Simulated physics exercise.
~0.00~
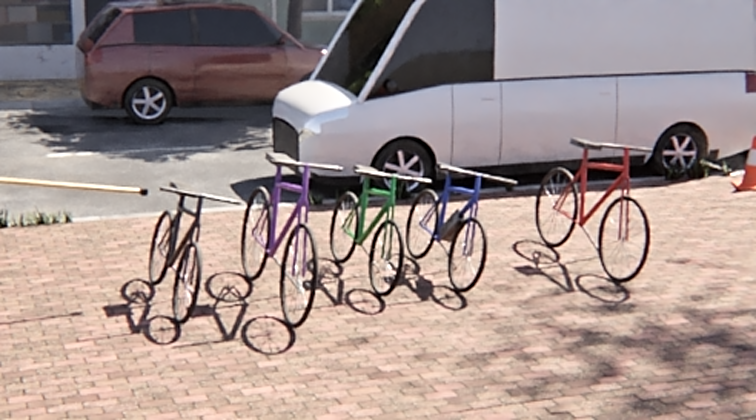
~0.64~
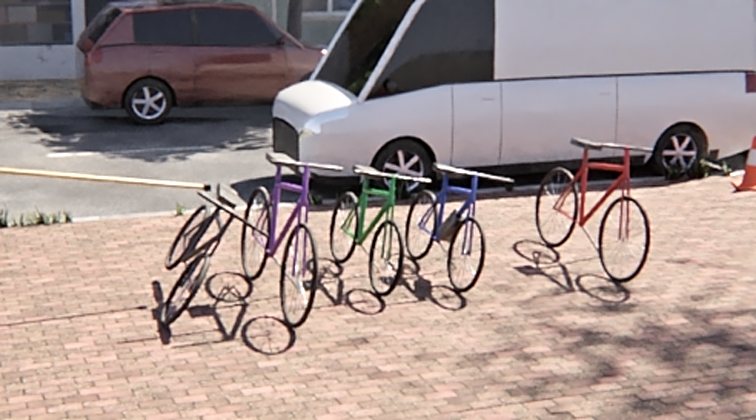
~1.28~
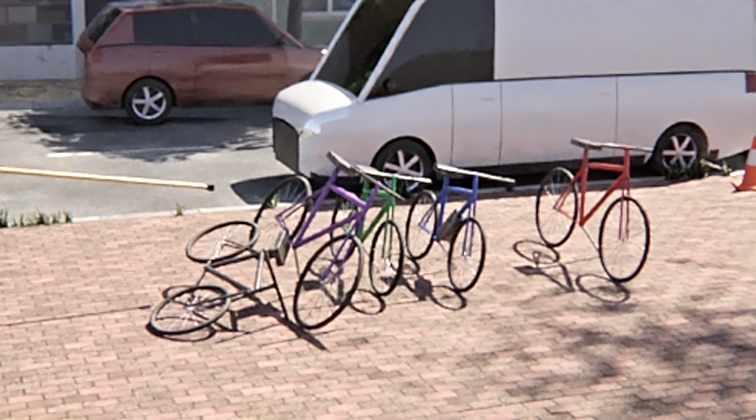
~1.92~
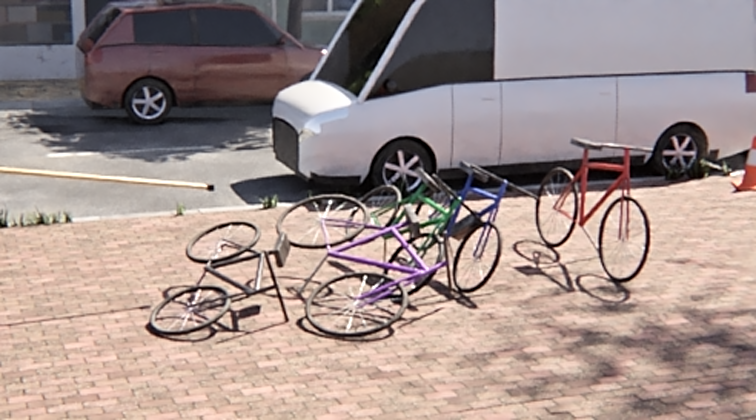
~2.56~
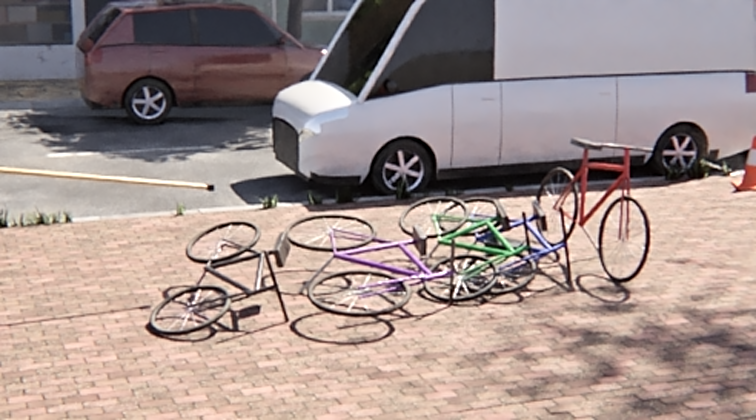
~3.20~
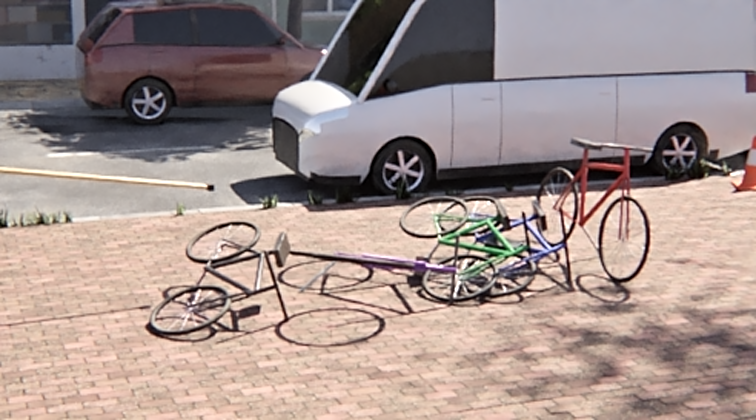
Pole nudging the first in a row of five bicycles, toppling four one after another while the red one stays upright.
